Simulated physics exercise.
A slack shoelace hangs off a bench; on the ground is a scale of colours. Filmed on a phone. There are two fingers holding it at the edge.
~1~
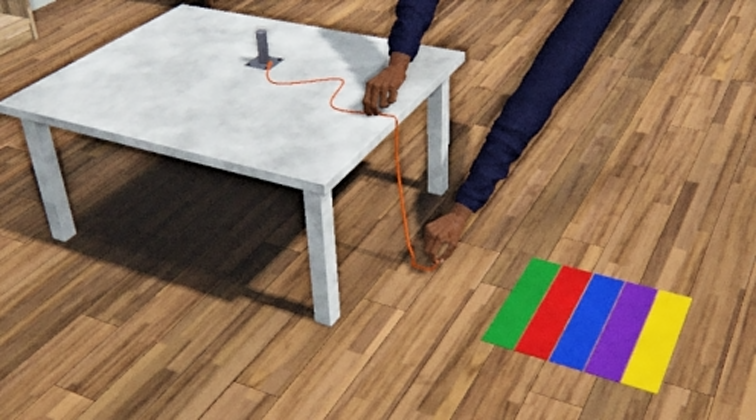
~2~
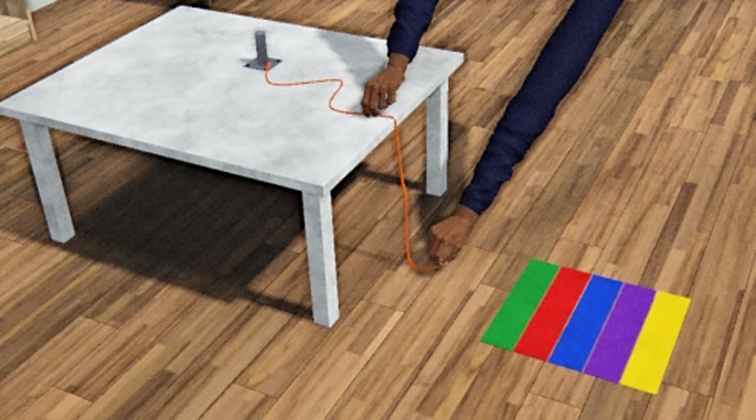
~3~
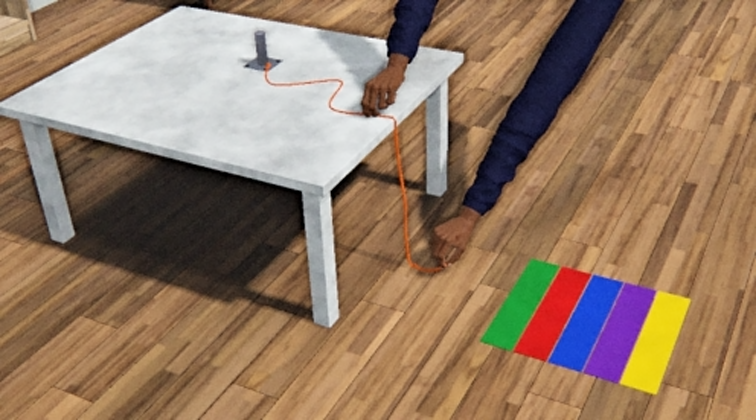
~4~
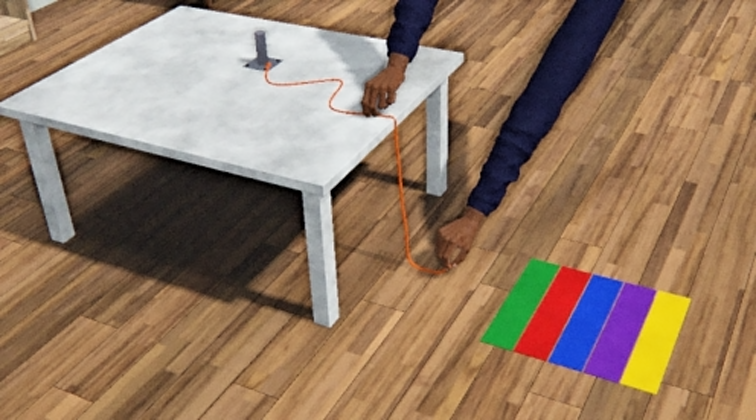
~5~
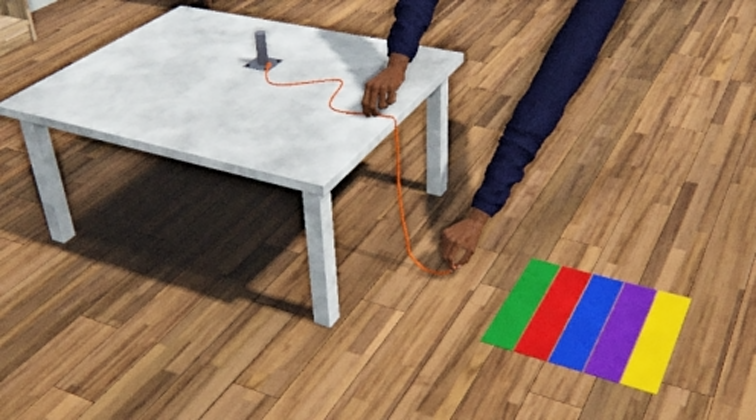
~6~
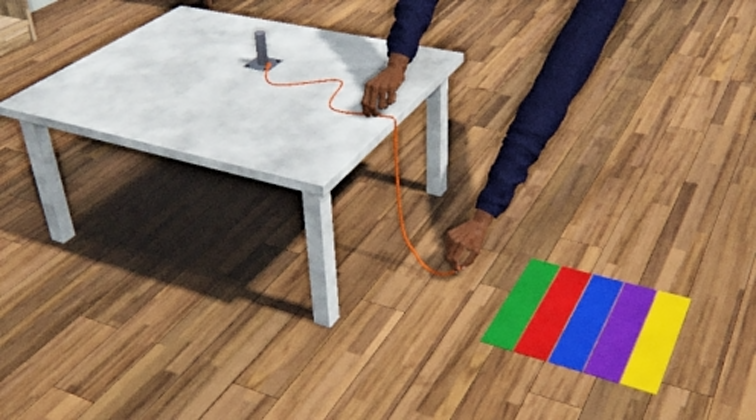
On a wooden floor, strips of green, red, blue, purple and yellow lie beside a pale table, where one hand pins an orange cord at the edge. Another hand, low near the floor, holds the hanging end and shifts it slightly rightward, while the cord on the tabletop barely changes.
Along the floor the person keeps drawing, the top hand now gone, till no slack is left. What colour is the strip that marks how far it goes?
That strip is purple.
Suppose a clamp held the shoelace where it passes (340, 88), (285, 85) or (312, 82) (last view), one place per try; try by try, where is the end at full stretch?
Those spots come out as (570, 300), (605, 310) and (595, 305).
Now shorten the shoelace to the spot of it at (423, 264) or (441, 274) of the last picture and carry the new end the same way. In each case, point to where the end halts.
First (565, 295), then (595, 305).
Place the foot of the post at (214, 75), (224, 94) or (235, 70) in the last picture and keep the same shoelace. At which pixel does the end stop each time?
Roughly (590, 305), (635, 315) and (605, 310).
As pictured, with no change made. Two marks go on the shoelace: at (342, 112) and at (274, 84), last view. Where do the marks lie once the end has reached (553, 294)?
First mark (404, 130), second mark (299, 80).
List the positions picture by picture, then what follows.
End (438, 261); green (507, 329); red (540, 338); blue (574, 348); purple (609, 359); yellow (646, 370), in the first picture.
End (442, 264); shoelace through (267, 78) (325, 81) (330, 105) (391, 119) (404, 189) (407, 249), in the second picture.
End (446, 265), in the third picture.
End (450, 266); shoelace through (266, 78) (325, 81) (330, 105) (391, 119) (401, 188) (407, 249), in the fourth picture.
End (455, 267), in the fifth picture.
End (460, 269); shoelace through (266, 78) (325, 81) (330, 105) (391, 119) (398, 188) (412, 248), in the sixth picture.
Early on, end near (554, 294); over red.
Midway, end near (600, 306); over blue.
At the end of the slack, end near (627, 314); over purple. Over purple.
